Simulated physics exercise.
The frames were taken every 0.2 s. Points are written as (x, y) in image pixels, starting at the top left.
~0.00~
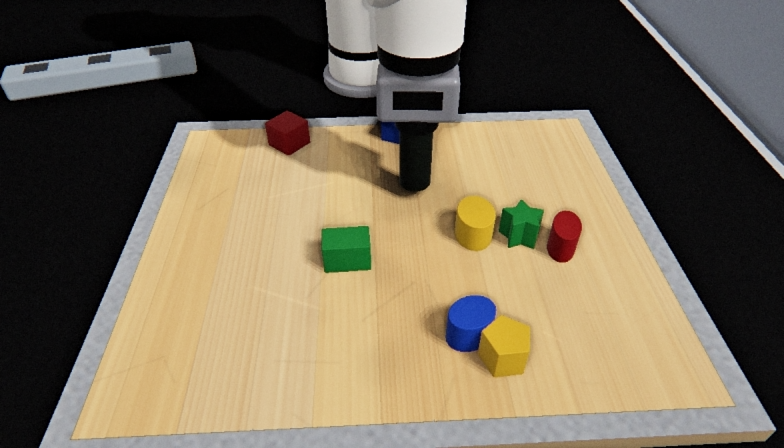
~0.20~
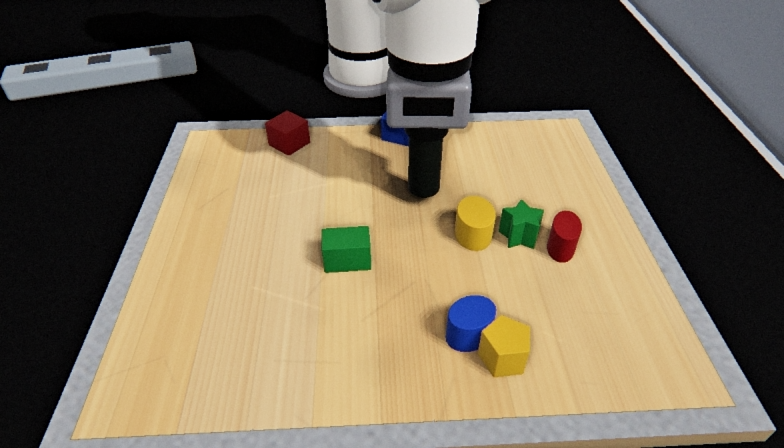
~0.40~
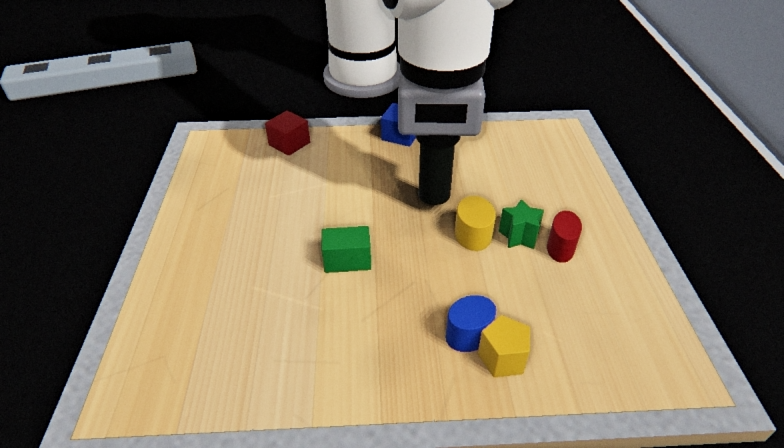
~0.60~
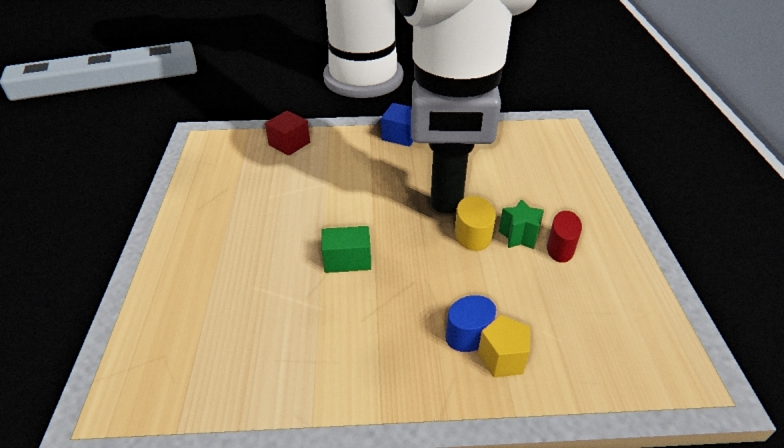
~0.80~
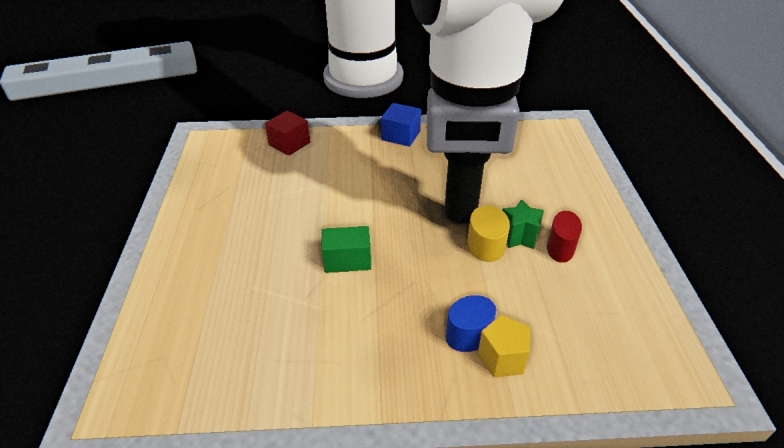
A robot arm moves its black rod right and nudges the yellow cylinder toward the green star.
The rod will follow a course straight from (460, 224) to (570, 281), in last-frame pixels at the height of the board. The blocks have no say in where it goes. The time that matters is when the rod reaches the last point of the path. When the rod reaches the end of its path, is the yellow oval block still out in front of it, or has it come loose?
Prediction: Slipped aside.
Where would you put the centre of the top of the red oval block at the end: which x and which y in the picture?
Around (594, 220).
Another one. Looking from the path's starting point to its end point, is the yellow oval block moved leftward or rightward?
Right.
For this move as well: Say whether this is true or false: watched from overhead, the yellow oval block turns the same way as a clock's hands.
It is true.
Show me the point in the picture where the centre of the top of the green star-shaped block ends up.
So, by the moment the path ends, you'll find the top centre of the green star-shaped block at (557, 223).
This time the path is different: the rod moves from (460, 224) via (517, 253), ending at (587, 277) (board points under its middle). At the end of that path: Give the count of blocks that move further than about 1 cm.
Counting only shifts above 1 cm, I get three or more blocks.
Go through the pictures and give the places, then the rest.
Rod's lower end at (415, 182); yellow oval block at (476, 211); green star-shaped block at (524, 213); red oval block at (568, 224), in the first frame.
Rod at (424, 188); blocks still, in the second frame.
Rod at (434, 195); blocks still, in the third frame.
Rod at (447, 203); blocks still, in the fourth frame.
Rod at (461, 213); yellow oval block at (490, 221); green star-shaped block at (524, 213); red oval block at (568, 224), in the fifth frame.
What follows on the original path. One third of the way, rod at (496, 231); yellow oval block at (517, 244), turned 35° clockwise; green star-shaped block at (536, 215), turned 40° anticlockwise; red oval block at (572, 224).
Two thirds of the way, rod at (533, 250); yellow oval block at (536, 266), turned 90° clockwise; green star-shaped block at (554, 221), turned 105° anticlockwise; red oval block at (589, 222).
At the end, rod at (573, 270); yellow oval block at (545, 274), turned 125° clockwise; green star-shaped block at (557, 223), turned 125° anticlockwise; red oval block at (594, 220).
